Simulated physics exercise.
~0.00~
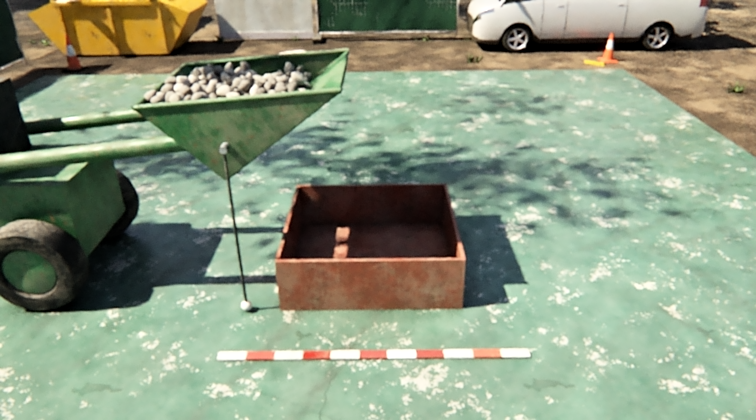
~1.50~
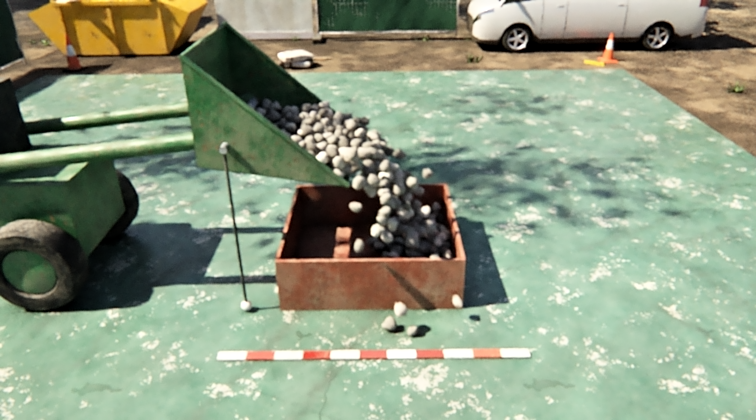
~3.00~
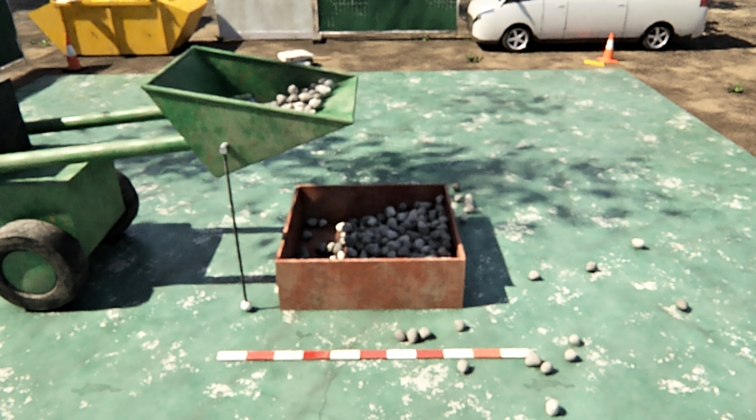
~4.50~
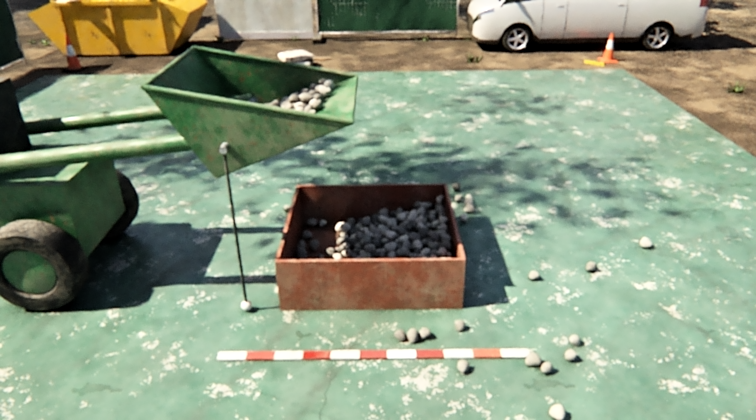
The video shows a green loader bucket tipping rounded grey stones into a rusty red open box on green ground, then swinging partway back with some stones still inside, while most lie in the box and a few scatter and come to rest in front and to the right.
